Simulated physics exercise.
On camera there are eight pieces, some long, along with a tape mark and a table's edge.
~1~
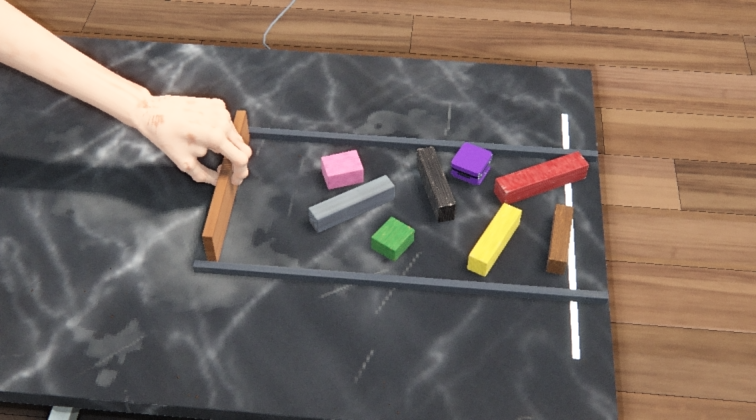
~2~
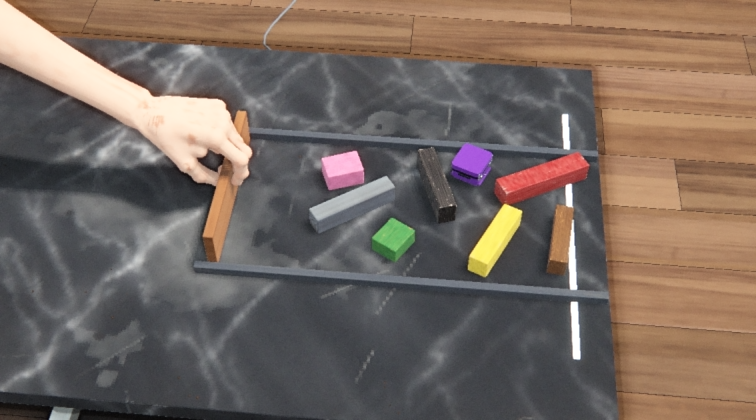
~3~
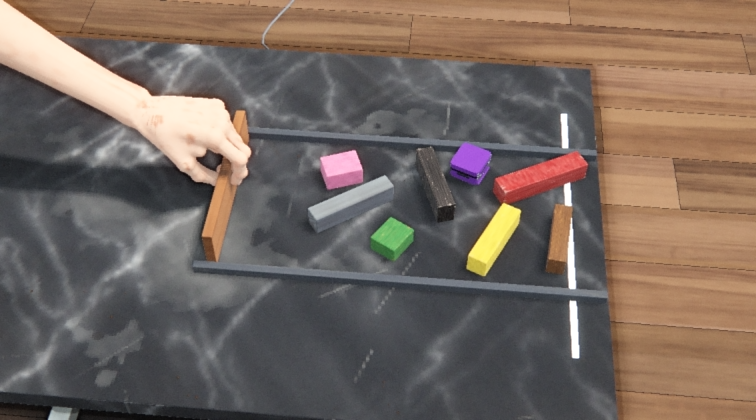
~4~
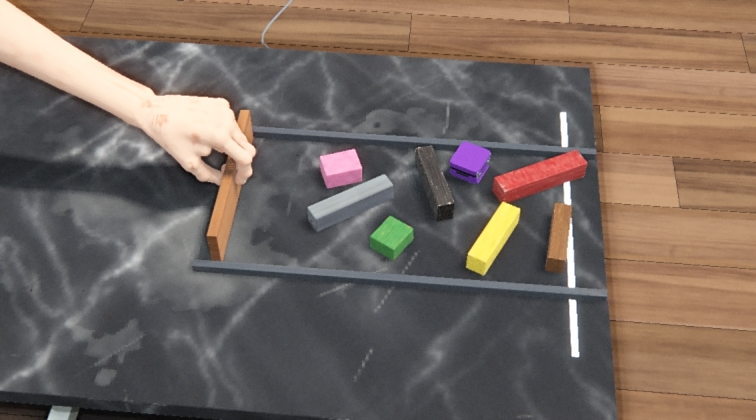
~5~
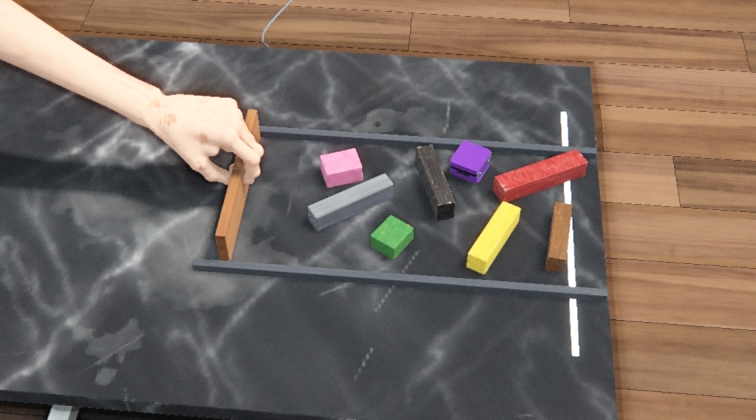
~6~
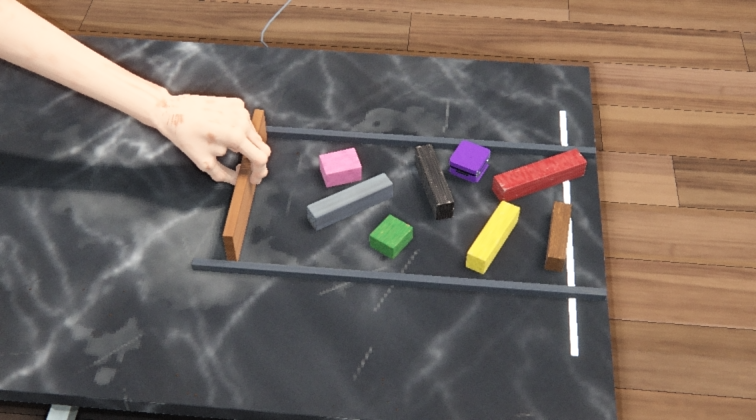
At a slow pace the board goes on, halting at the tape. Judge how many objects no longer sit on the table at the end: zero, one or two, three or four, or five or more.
No longer on the table: Five or more.
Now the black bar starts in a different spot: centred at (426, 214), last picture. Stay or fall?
From there it tumbles off.
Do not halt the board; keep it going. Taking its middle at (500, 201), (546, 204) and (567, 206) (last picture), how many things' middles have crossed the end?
1, 3 and 5.
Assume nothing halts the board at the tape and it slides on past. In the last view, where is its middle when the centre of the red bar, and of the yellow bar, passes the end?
Around (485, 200), then around (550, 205).
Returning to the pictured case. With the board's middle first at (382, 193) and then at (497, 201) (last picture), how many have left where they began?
At the first spot 5, then 8.
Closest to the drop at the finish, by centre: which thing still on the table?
Closest at the end: The grey stick.
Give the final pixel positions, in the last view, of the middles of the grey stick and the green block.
In order, first (599, 228), then (590, 275).
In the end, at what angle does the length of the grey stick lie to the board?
Somewhere near 25 degrees, I'd say.
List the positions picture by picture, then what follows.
Brown bar (560, 239); red bar (541, 179); yellow bar (495, 239); board (228, 184); tape (570, 223), in the first picture.
Red bar (542, 179); purple case (471, 166), in the second picture.
Yellow bar (494, 239); grey stick (351, 204), in the third picture.
Brown bar (559, 237); pink block (341, 169), in the fourth picture.
Red bar (540, 176); green block (392, 237), in the fifth picture.
Brown bar (558, 236); red bar (539, 176); yellow bar (493, 237); board (247, 183); tape (568, 220), in the sixth picture.
Soon after, none off yet; brown bar at rest near (558, 236); red bar at rest near (539, 176); yellow bar at rest near (493, 237).
Then, none off yet; brown bar at rest near (558, 236); red bar moved a little near (551, 173); yellow bar at rest near (496, 238).
Further on, one off so far; brown bar moved a little near (592, 242); red bar tipped well over near (626, 209); yellow bar moved about its own width near (571, 248).
At rest, the number that fall off is five or more; fallen, black bar, purple case, yellow bar, red bar and brown bar.
